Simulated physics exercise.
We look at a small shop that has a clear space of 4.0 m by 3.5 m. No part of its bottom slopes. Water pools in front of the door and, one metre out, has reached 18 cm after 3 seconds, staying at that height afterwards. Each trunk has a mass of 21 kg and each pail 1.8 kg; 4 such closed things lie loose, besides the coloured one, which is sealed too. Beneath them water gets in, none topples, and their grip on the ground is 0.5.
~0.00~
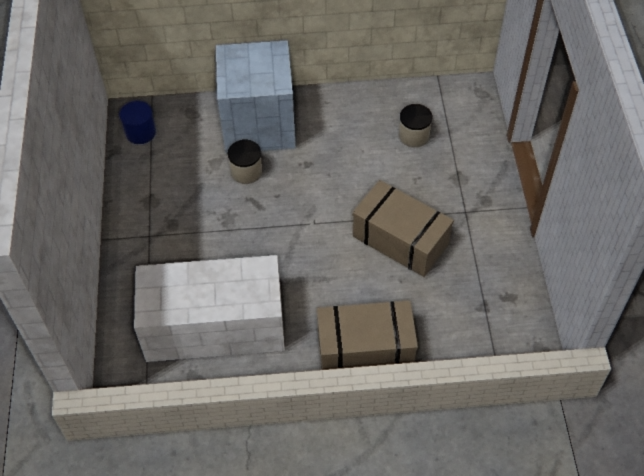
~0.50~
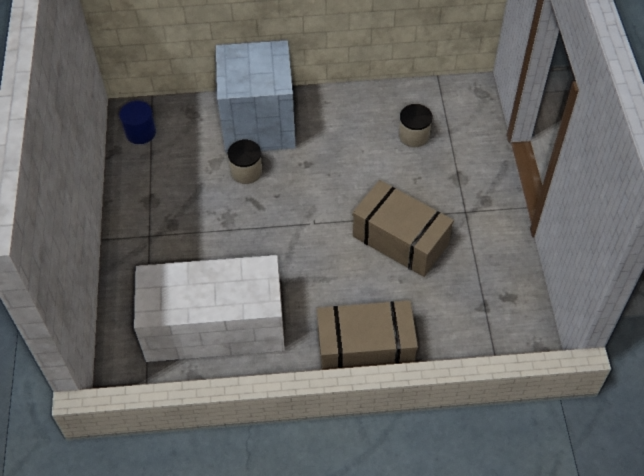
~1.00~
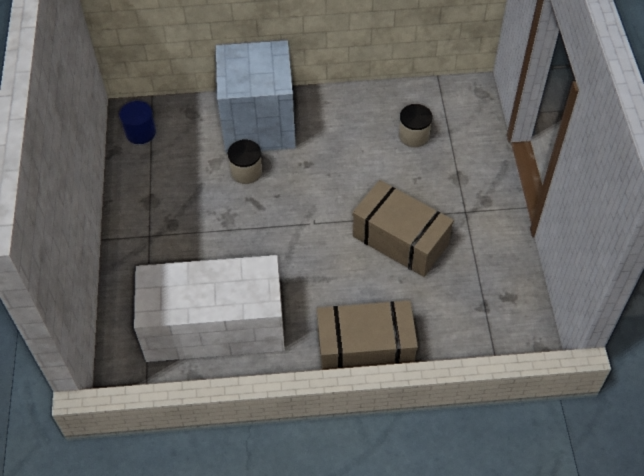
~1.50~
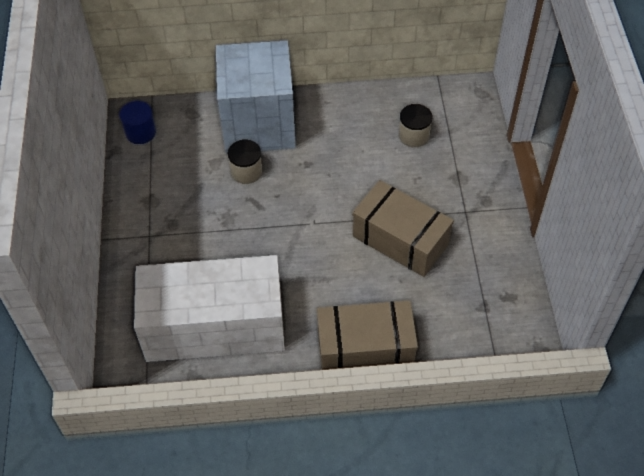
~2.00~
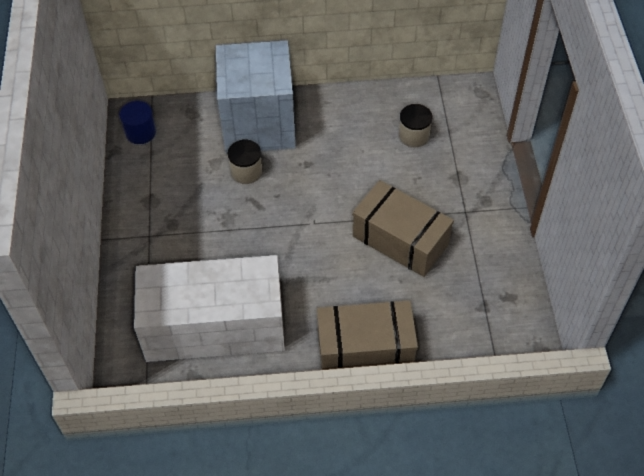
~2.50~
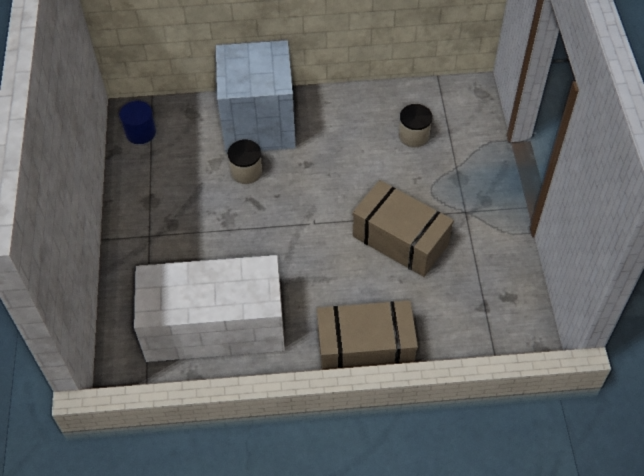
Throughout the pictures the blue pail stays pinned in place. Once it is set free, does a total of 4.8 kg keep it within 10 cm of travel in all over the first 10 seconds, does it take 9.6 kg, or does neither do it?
It takes 9.6 kg.
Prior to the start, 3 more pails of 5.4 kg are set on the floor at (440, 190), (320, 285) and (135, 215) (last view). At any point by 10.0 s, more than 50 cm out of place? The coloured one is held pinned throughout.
In that order: Over, less, over.
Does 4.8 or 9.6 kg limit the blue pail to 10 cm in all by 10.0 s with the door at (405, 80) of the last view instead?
Then the lower weight is enough.
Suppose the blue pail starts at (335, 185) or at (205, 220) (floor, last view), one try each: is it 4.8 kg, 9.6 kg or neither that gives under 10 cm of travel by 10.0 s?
In that order: No load works; just the heavier works.
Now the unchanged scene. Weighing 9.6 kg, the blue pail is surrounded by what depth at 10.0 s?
9 cm, roughly.
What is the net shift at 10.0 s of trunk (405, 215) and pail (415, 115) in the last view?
100 cm, 120 cm.
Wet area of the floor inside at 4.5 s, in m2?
About 6.5 m2.
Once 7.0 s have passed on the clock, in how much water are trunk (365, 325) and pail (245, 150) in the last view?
Around 3 cm and 7 cm.
After 3.5 s the blue pail would be 0 cm from its start with 4.8 kg and 0 cm from its start with 9.6 kg; 0 cm of water round it then.
After 4.5 s the blue pail would be 0 cm from its start with 4.8 kg and 0 cm from its start with 9.6 kg; 0 cm of water round it then.
After 7.0 s the blue pail would be 2 cm from its start with 4.8 kg and 0 cm from its start with 9.6 kg; 6 cm of water round it then.
After 10.0 s the blue pail would be 51 cm from its start with 4.8 kg and 0 cm from its start with 9.6 kg; 9 cm of water round it then.
